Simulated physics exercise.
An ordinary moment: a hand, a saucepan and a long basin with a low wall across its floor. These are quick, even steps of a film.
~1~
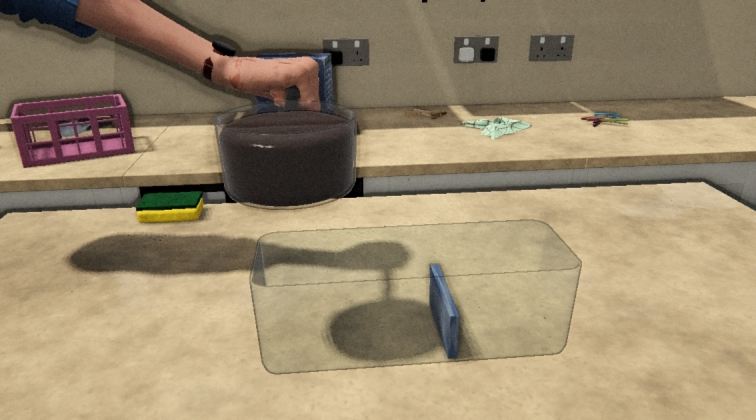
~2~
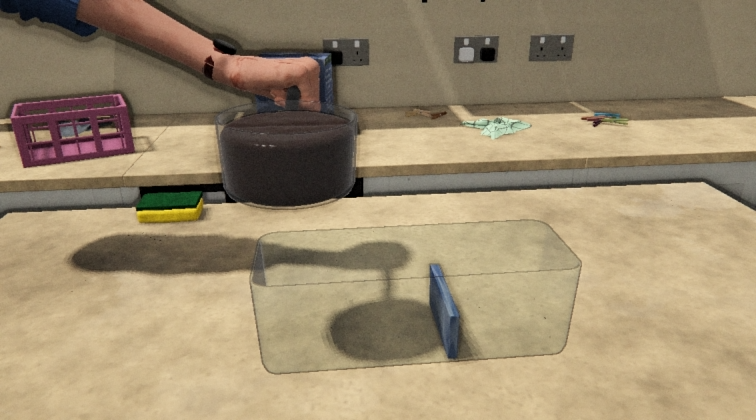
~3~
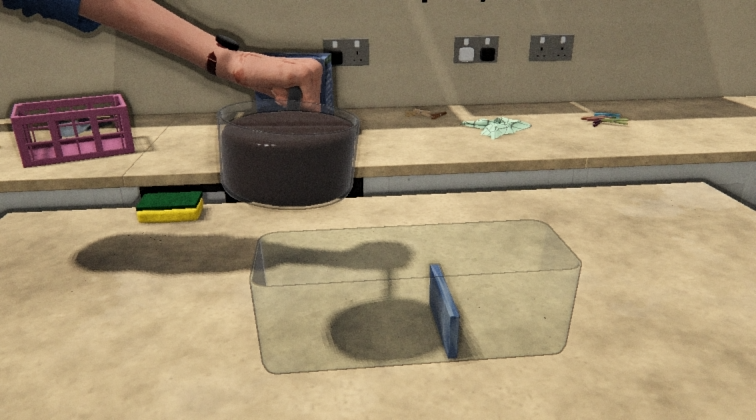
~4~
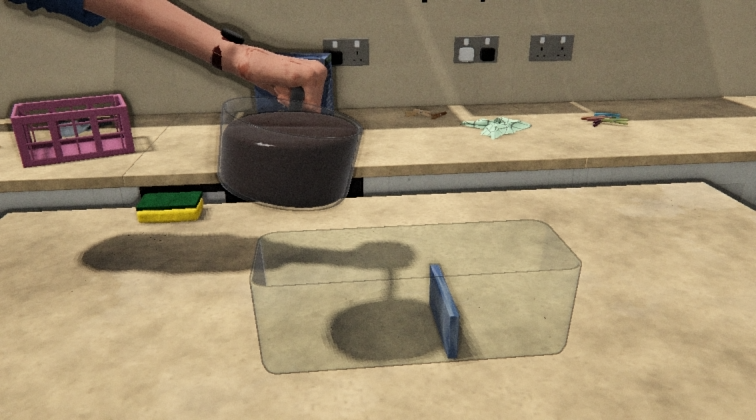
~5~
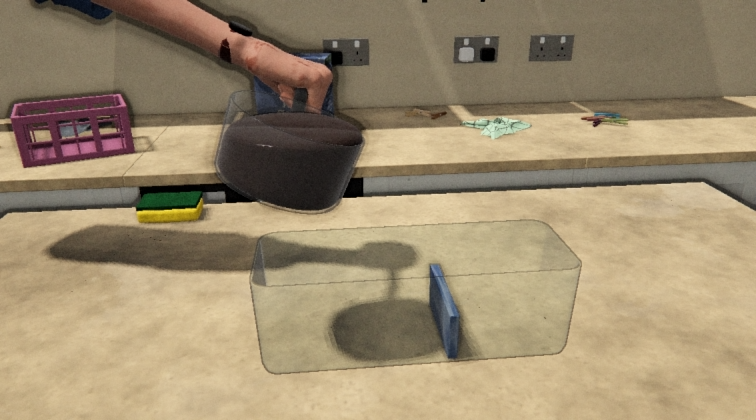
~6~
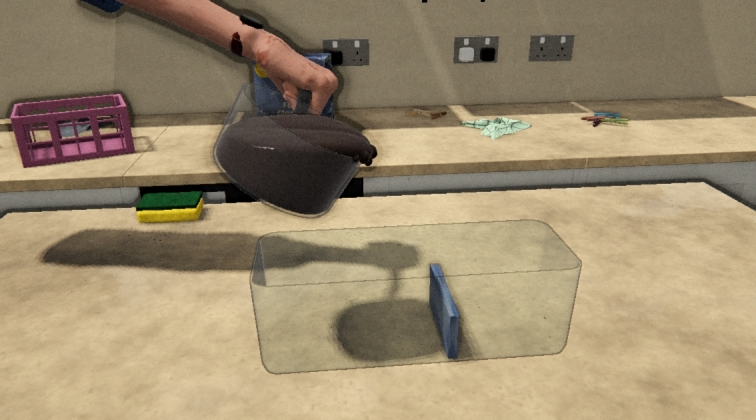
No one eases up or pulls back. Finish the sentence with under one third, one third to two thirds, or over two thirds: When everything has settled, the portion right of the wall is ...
When everything has settled, the portion right of the wall is under one third.
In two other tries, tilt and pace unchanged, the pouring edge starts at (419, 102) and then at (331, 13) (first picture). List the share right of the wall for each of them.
About 60 per cent, then about 5 per cent.
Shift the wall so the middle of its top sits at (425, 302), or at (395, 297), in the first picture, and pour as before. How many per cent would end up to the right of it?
Note: Roughly 30 % in case one, 60 % in case two.
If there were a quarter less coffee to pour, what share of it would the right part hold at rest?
Some 5 parts in a hundred.
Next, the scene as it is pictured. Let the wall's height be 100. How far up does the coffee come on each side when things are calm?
Once it is still, the left part shows 60 per cent and the right part 10.
A moment on, the tilt is 92° and 31 per cent is still to pour, 33 is left of the wall and 0 right of it.
Next, the tilt is 104° and 7 per cent is still to pour, 84 is left of the wall and 0 right of it.
Then the tilt is 104° and 1 per cent is still to pour, 88 is left of the wall and 6 right of it.
Later the tilt is 104° and 0 per cent is still to pour, 89 is left of the wall and 6 right of it.
Finally, 89 per cent lies left of the wall, 6 right of it and 4 outside.
